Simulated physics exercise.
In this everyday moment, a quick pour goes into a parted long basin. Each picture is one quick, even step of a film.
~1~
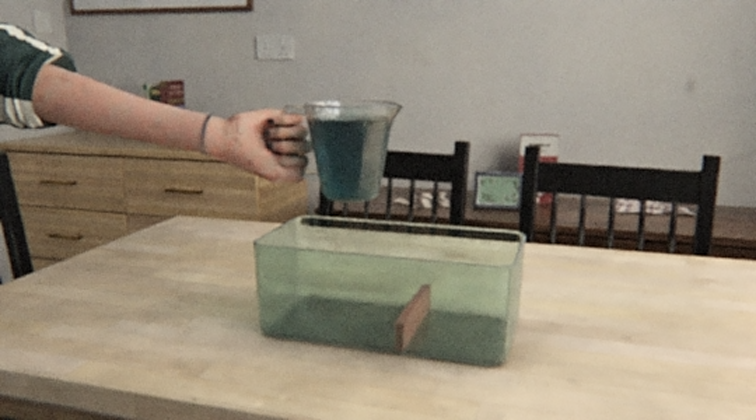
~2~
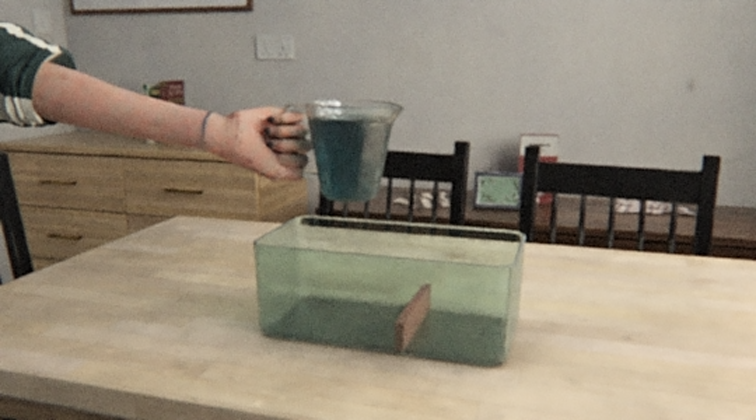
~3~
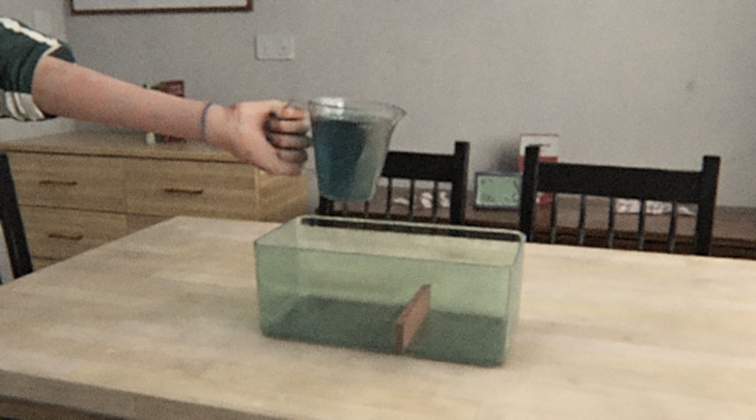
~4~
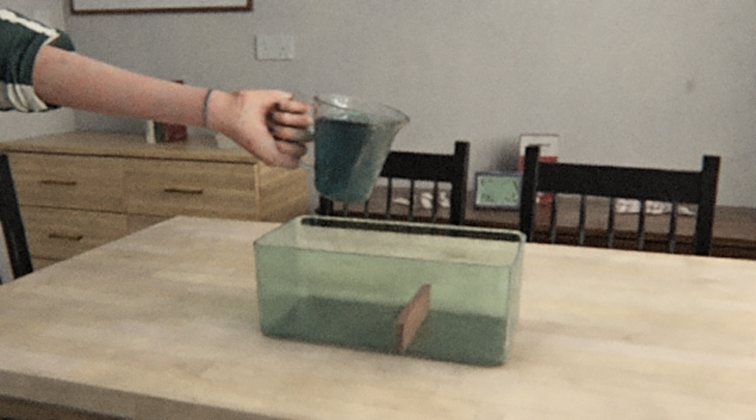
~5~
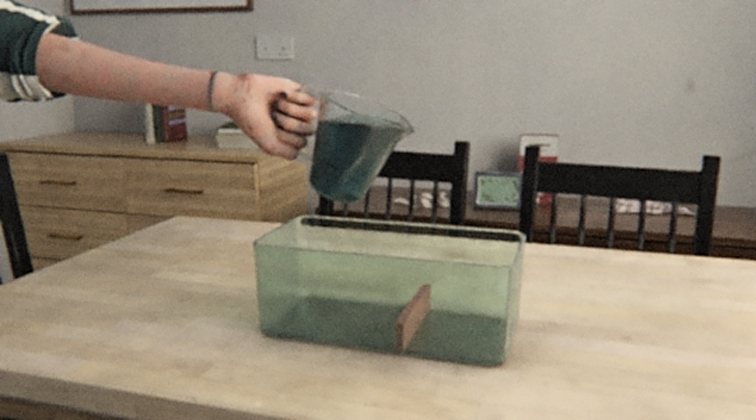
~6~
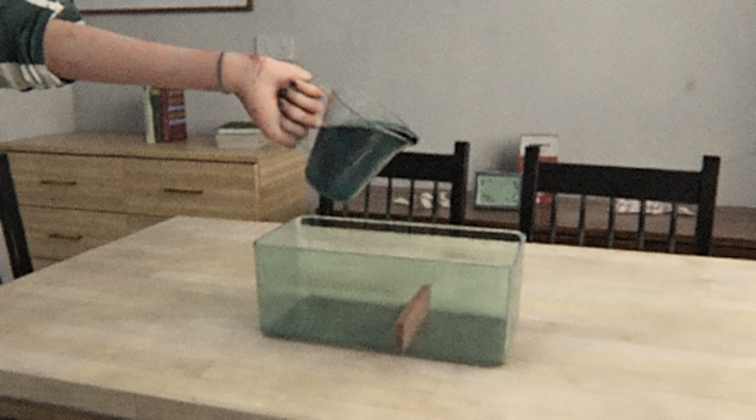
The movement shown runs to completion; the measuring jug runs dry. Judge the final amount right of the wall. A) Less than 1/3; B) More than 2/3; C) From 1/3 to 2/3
More than 2/3.
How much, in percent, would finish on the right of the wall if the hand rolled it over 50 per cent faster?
About 85 per cent.
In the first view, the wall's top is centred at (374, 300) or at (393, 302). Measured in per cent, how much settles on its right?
Around 90 per cent for the first, around 90 per cent for the second.
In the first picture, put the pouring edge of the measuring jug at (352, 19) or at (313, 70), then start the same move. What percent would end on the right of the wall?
Close to 45 in a hundred, then close to 10 in a hundred.
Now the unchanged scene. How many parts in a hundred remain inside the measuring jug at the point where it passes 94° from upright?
45 %.
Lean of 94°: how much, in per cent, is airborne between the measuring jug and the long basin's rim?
I'd put it near 20 per cent.
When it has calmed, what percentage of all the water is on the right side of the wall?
Around 90 %.
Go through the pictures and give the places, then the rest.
It leans 0°; its right rim is at (402, 106); the water meets the walls at (314, 117) and (391, 118); the long basin's rim runs from (276, 230) to (520, 250); the wall's top is at (415, 303), in the first picture.
It leans 1°; its right rim is at (403, 108); the water meets the walls at (315, 116) and (392, 120), in the second picture.
It leans 6°; its right rim is at (406, 112); the water meets the walls at (318, 115) and (394, 121), in the third picture.
It leans 12°; its right rim is at (410, 120); the water meets the walls at (321, 115) and (398, 124), in the fourth picture.
It leans 21°; its right rim is at (414, 130); the water meets the walls at (324, 119) and (407, 127), in the fifth picture.
It leans 32°; its right rim is at (417, 144); the water meets the walls at (324, 130) and (410, 134); 1 per cent is over the edge, in the sixth picture.
A moment on, the measuring jug is tipped on its side and 47 per cent is still to pour, 0 is left of the wall and 31 right of it.
Next, the measuring jug is tipped right over and 5 per cent is still to pour, 9 is left of the wall and 79 right of it.
Then the measuring jug is tipped right over and 0 per cent is still to pour, 9 is left of the wall and 89 right of it.
Later the measuring jug is tipped right over and 0 per cent is still to pour, 10 is left of the wall and 89 right of it.
Finally, 10 per cent lies left of the wall, 89 right of it and 1 outside.
